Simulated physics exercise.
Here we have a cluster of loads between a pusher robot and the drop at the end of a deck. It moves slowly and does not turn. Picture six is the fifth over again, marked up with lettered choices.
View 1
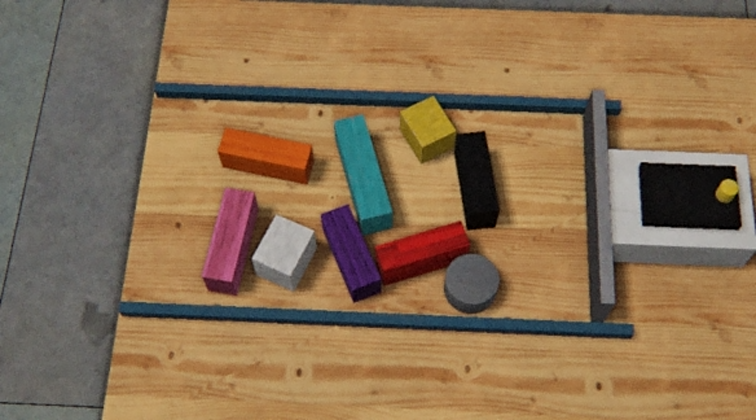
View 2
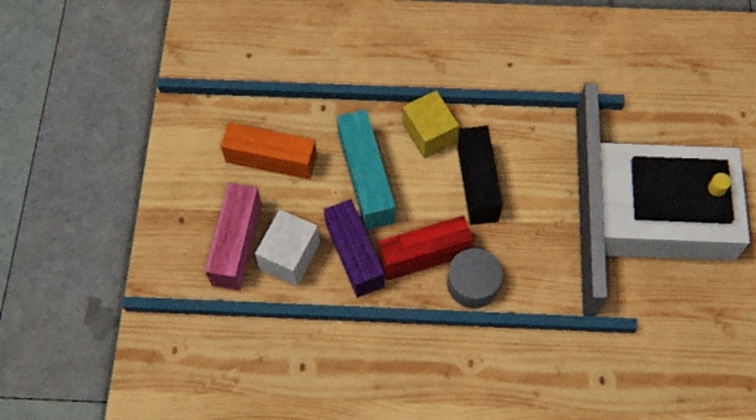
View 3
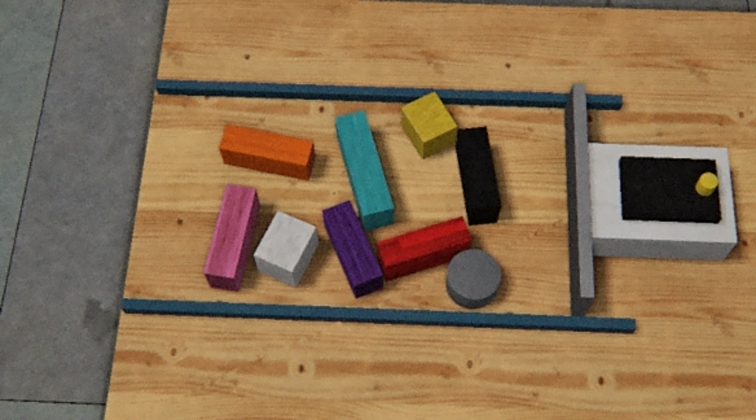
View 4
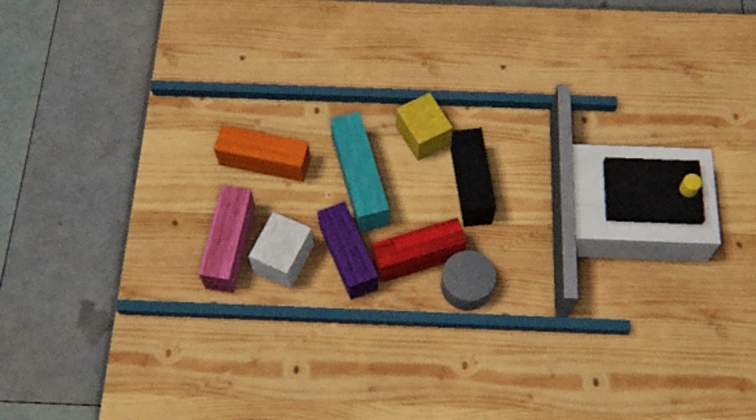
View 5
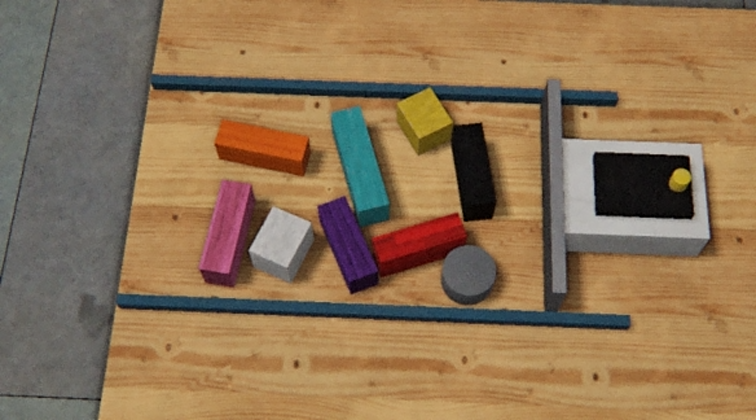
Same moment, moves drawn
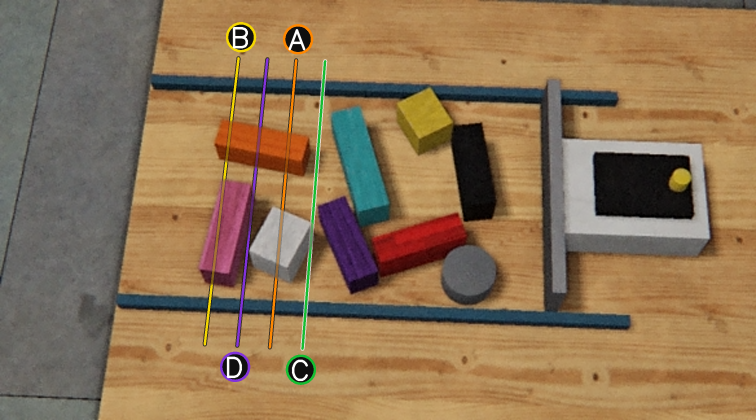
A white pusher machine with a black top, a yellow knob and a wide grey blade sits at the right of a pale wooden deck, seen from above with grey tiles at left. Between two blue rails lie orange, pink, turquoise, purple, red and black bars, white and yellow blocks, and a grey cylinder. The machine slides slowly left without touching the still pieces, while the view jitters slightly.
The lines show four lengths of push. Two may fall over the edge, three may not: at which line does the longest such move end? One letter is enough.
D.
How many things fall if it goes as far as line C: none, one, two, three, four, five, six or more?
The count is none.
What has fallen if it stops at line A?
The pink stick goes over.
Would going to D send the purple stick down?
No.
On the marked copy, A at (284, 195); B at (223, 192); C at (315, 196); D at (253, 194).
Following D. Soon after the start, robot (524, 180); grey canister (408, 280); yellow crate (408, 114).
Later, robot (414, 176); pink stick (168, 210); white crate (199, 222).
In the end, robot (331, 172); pink stick over the edge; white crate over the edge; two fallen.
As for the rest, A is within the limit but short; B drops four; C is within the limit but short.
